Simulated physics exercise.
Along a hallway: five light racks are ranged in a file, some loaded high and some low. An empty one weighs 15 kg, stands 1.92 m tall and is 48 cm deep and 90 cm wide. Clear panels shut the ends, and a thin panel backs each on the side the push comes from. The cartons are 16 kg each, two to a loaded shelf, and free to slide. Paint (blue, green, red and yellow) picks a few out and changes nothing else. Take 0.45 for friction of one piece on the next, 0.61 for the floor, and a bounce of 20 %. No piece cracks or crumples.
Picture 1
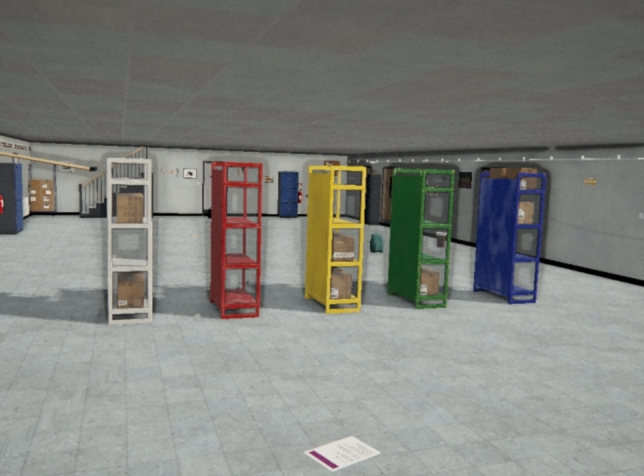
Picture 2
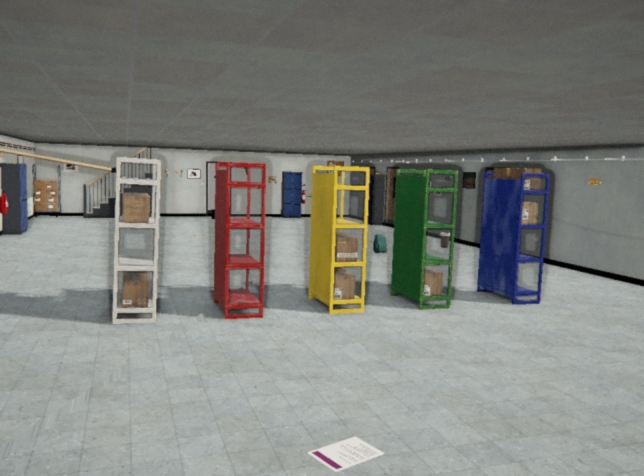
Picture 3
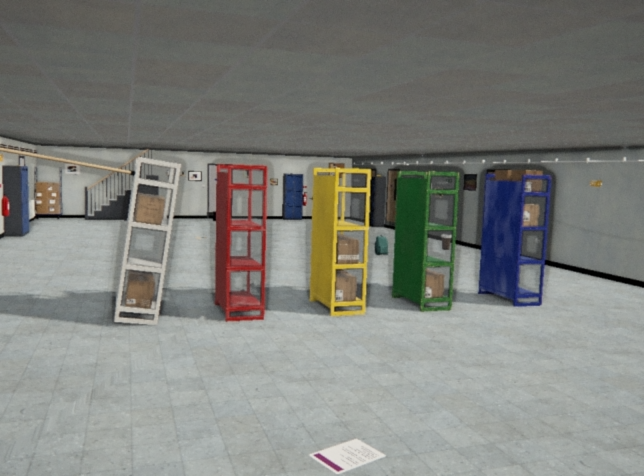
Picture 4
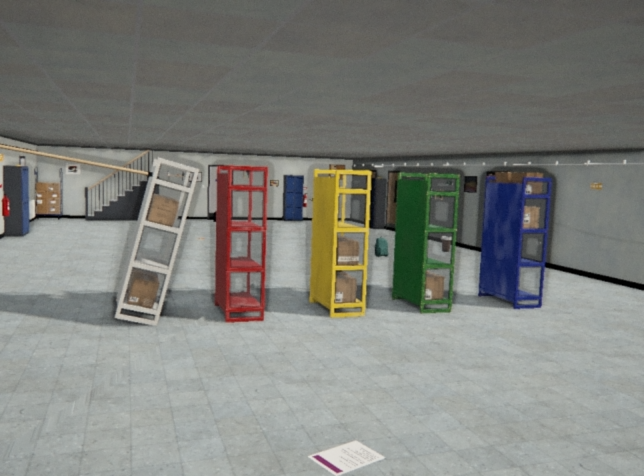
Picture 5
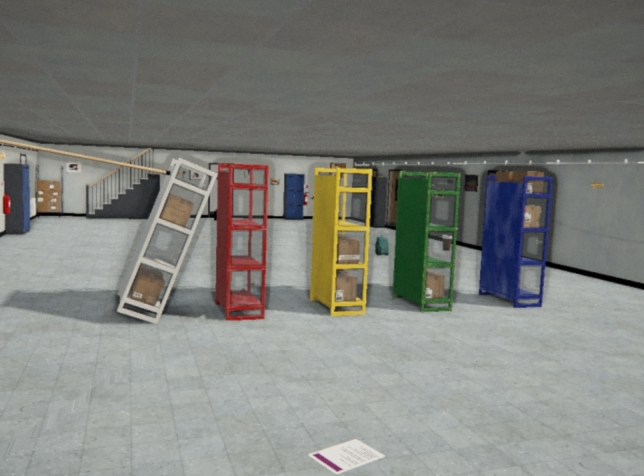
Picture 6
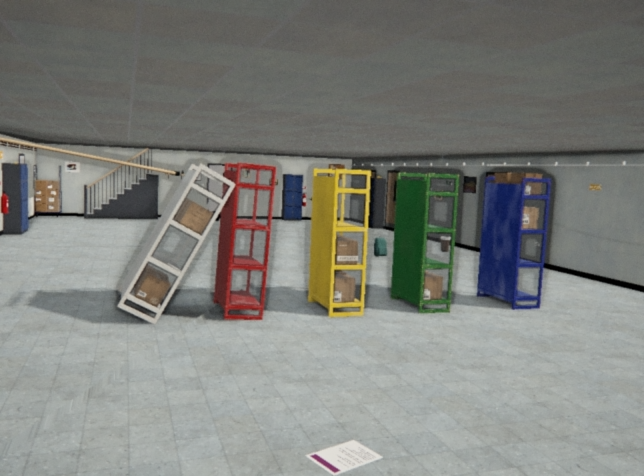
In a wide hallway with a tiled floor, a long pole from the left pushes the white rack in a row of five coloured racks, tilting it rightward until it leans against the red one, which tips slightly.
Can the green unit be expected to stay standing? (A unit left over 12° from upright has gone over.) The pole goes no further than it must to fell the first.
That unit stays standing.
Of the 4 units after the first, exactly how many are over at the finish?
The count is 2.
Then, 0.35 s past the last view, 2 cartons spilt or dropped; 1 of the 4 other units over; green unit unmoved; red unit 21° from how it stood.
Then, 0.91 s past the last view, 4 cartons spilt or dropped; 2 of the 4 other units over; green unit unmoved; red unit 38° from how it stood.
Then, 1.75 s past the last view, 6 cartons spilt or dropped; 2 of the 4 other units over; green unit 5° from how it stood; red unit 48° from how it stood.
In the end, 8 cartons spilt or dropped; 2 of the 4 other units over; green unit 3° from how it stood; red unit 48° from how it stood; yellow unit 30° from how it stood. Two left standing. From the last view, middles, green unit near (428, 240), red unit near (307, 250).
